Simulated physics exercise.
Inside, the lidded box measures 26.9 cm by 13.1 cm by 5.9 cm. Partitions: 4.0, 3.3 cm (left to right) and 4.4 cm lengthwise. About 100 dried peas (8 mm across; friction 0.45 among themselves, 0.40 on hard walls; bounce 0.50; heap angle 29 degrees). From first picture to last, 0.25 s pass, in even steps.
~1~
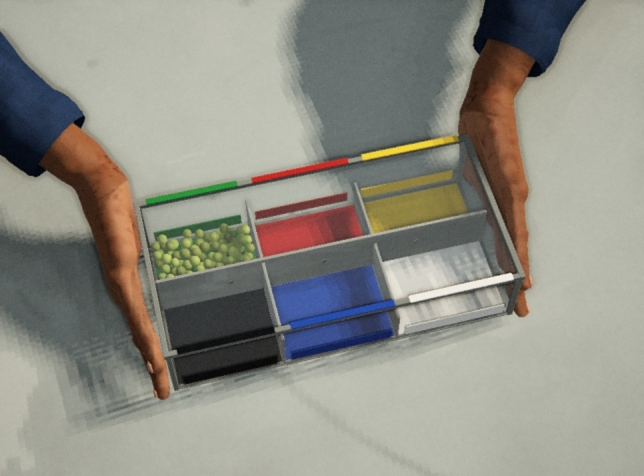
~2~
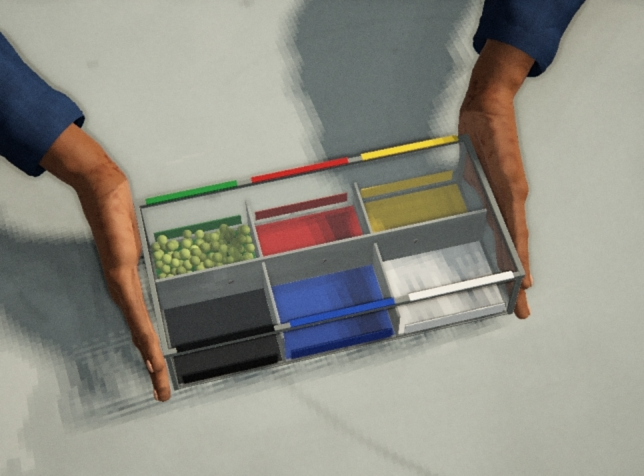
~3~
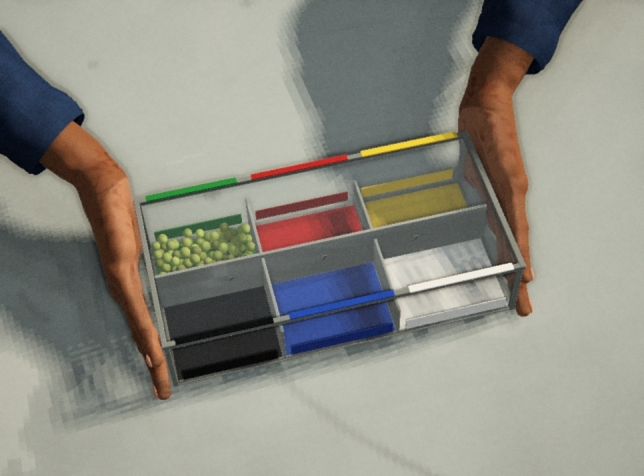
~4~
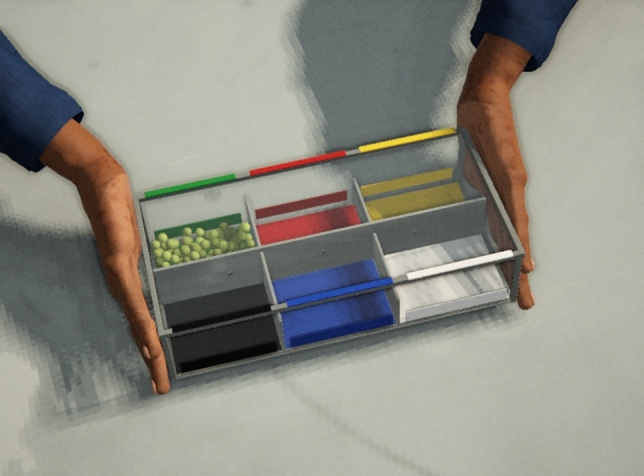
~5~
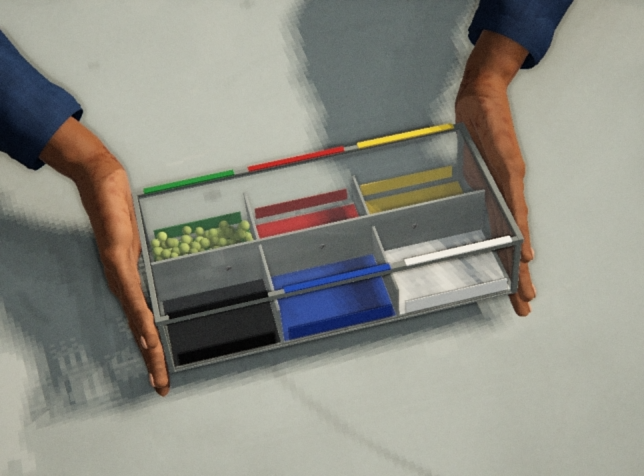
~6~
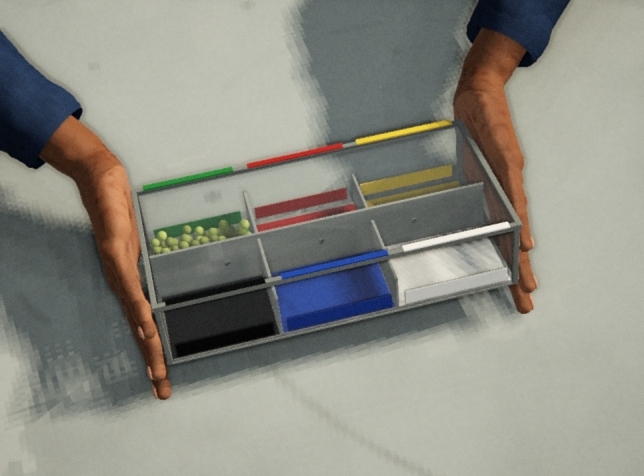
Two hands slowly tilt a clear divided box with green peas in one colored compartment.
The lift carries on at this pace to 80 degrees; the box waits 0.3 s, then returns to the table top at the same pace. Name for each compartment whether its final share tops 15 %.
Red under, blue under, green over, yellow under, white under, black under.
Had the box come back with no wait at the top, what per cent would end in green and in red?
In that case green 100, red 0.
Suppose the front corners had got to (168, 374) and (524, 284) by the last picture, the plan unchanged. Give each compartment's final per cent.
Red 0, blue 0, green 100, yellow 0, white 0, black 0.
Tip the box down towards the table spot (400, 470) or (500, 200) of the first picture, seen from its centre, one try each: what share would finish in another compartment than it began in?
Some 5 and 25 per cent.
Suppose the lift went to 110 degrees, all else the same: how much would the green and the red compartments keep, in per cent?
Then: Green 95, red 5.
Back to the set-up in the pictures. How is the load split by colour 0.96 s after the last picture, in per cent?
Red 0; blue 0; green 100; yellow 0; white 0; black 0.
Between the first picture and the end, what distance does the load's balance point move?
Some 1.0 cm.
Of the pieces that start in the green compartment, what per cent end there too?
About 100 per cent.
Then, 0.96 s after the last picture, tilt 80 degrees; green 100 %.
Then, 1.59 s after the last picture, tilt 42 degrees; green 100 %.
Then, 2.28 s after the last picture, tilt 0 degrees; green 100 %.
In the end, red 0 %, blue 0 %, green 100 %, yellow 0 %, white 0 %, black 0 %.
